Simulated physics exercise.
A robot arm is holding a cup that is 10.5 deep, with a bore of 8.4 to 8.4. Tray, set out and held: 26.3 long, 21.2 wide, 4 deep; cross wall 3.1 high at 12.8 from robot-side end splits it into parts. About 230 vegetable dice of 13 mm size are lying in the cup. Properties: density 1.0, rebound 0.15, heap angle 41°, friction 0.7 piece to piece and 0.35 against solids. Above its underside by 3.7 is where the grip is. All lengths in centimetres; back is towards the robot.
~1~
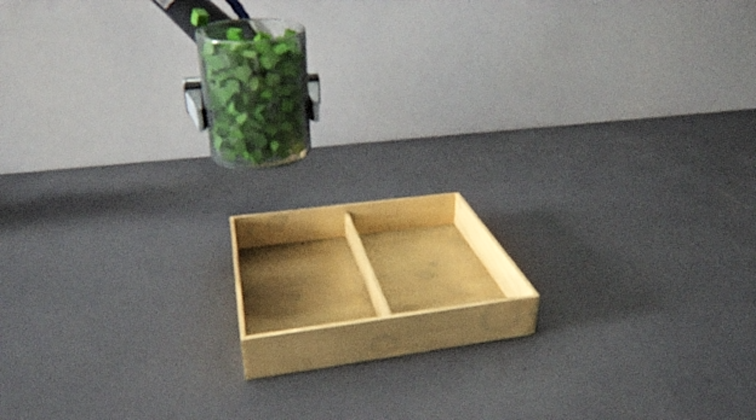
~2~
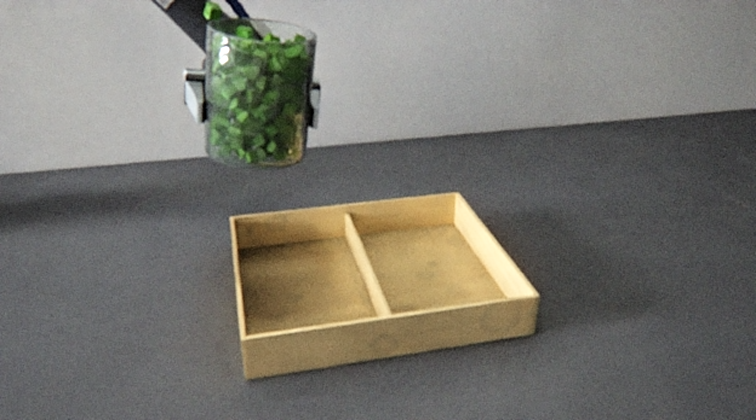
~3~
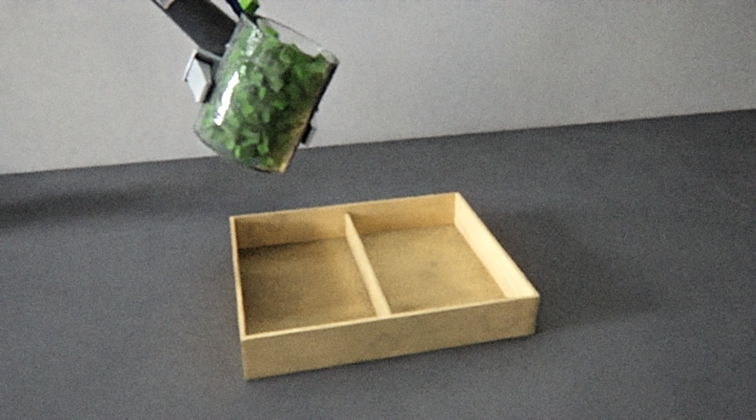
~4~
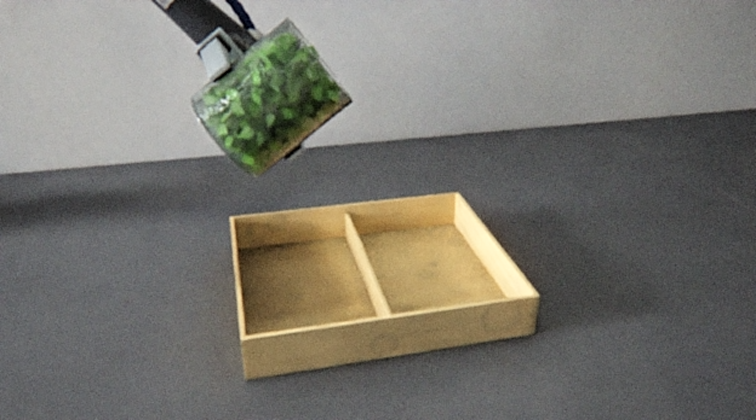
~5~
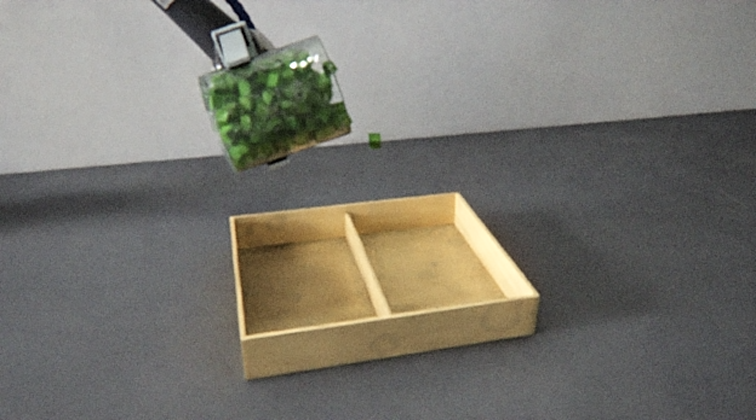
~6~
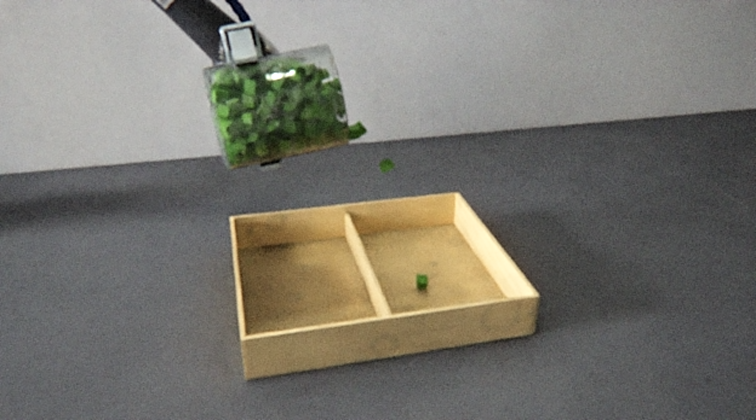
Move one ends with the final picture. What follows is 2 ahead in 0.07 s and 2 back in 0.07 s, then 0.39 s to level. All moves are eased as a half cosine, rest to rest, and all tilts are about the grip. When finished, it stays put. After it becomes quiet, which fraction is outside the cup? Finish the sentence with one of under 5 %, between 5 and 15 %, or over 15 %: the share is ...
The share is over 15 %.
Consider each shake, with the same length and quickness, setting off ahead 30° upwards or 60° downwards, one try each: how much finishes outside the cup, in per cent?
30 and 10 %.
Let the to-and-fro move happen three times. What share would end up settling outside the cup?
Estimate for that case: 45 %.
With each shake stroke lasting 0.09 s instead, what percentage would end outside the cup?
Roughly 20 percent then.
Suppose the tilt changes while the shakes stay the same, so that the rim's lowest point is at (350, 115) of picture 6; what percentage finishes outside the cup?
Roughly 10 percent, give or take.
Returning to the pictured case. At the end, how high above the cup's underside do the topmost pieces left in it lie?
9.5 cm.
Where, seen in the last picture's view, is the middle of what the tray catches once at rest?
Near (423, 273).
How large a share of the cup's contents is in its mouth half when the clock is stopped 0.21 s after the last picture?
That share comes to roughly 55 percent.
Then, 0.21 s later, tilted 75° forward, highest piece 23 above the table; 188 in the cup, 5 in the far-side part, 40 in flight or on a rim.
Then, 0.42 s later, tilted 14° forward, highest piece 27 above the table; 174 in the cup, 52 in the far-side part, 3 in the robot-side part, 4 in flight or on a rim.
Then, 0.73 s later, level, highest piece 26 above the table; 174 in the cup, 55 in the far-side part, 4 in the robot-side part.
Then, 1.78 s later, level, highest piece 26 above the table; 174 in the cup, 55 in the far-side part, 4 in the robot-side part.
At rest, 174 in the cup, 55 in the far-side part, 4 in the robot-side part. That is 25 % outside the cup.
